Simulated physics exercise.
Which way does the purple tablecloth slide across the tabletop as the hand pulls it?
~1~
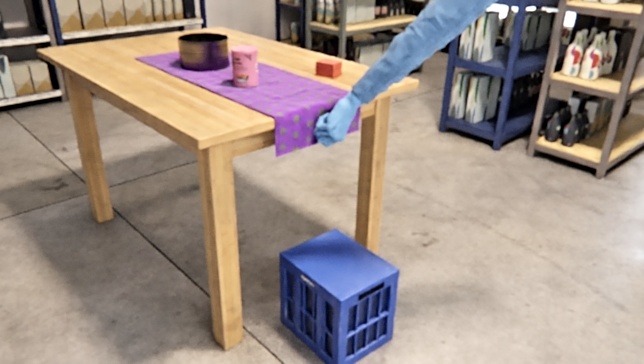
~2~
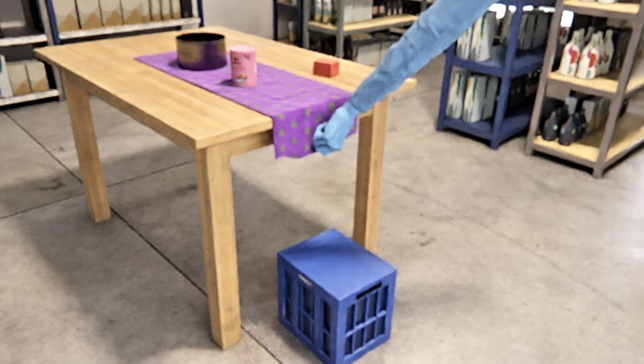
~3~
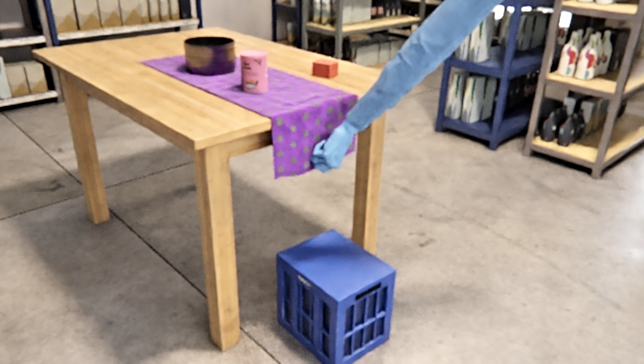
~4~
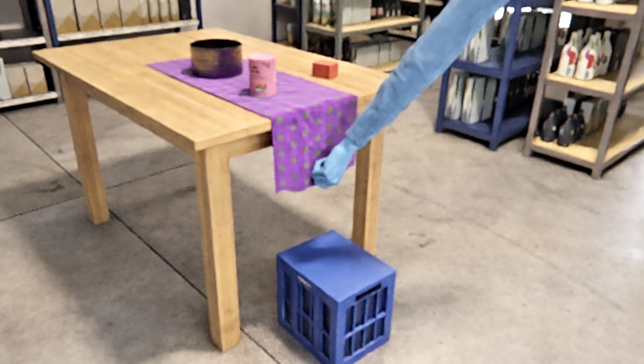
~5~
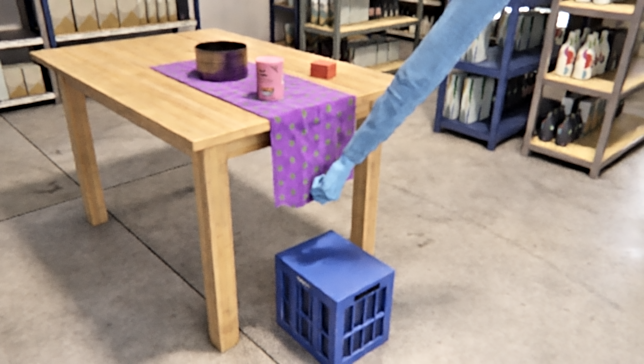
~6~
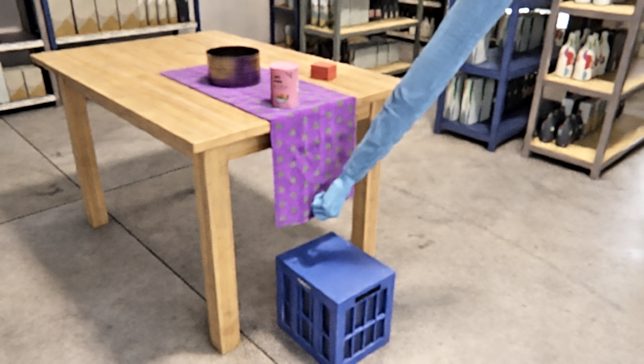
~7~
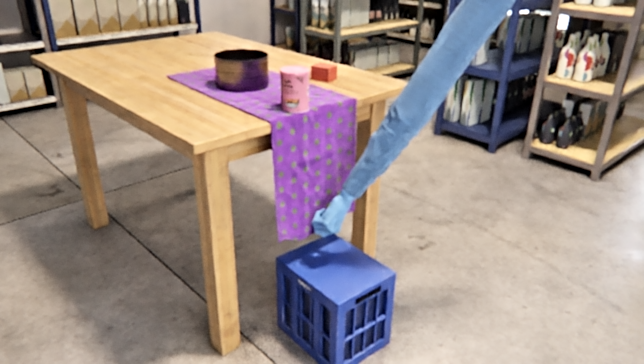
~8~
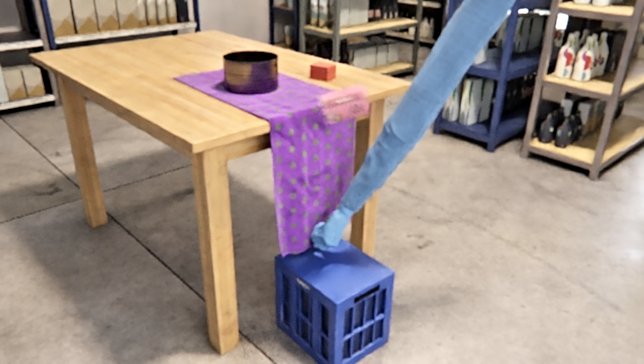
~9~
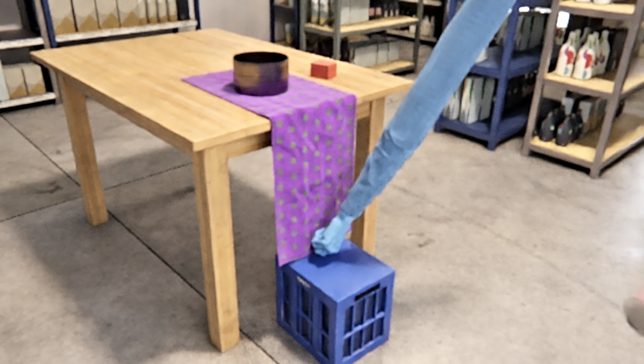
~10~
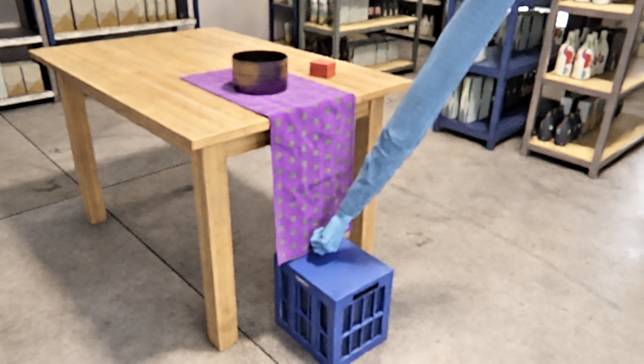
It slides to the right, as its hanging end goes down toward the blue crate.
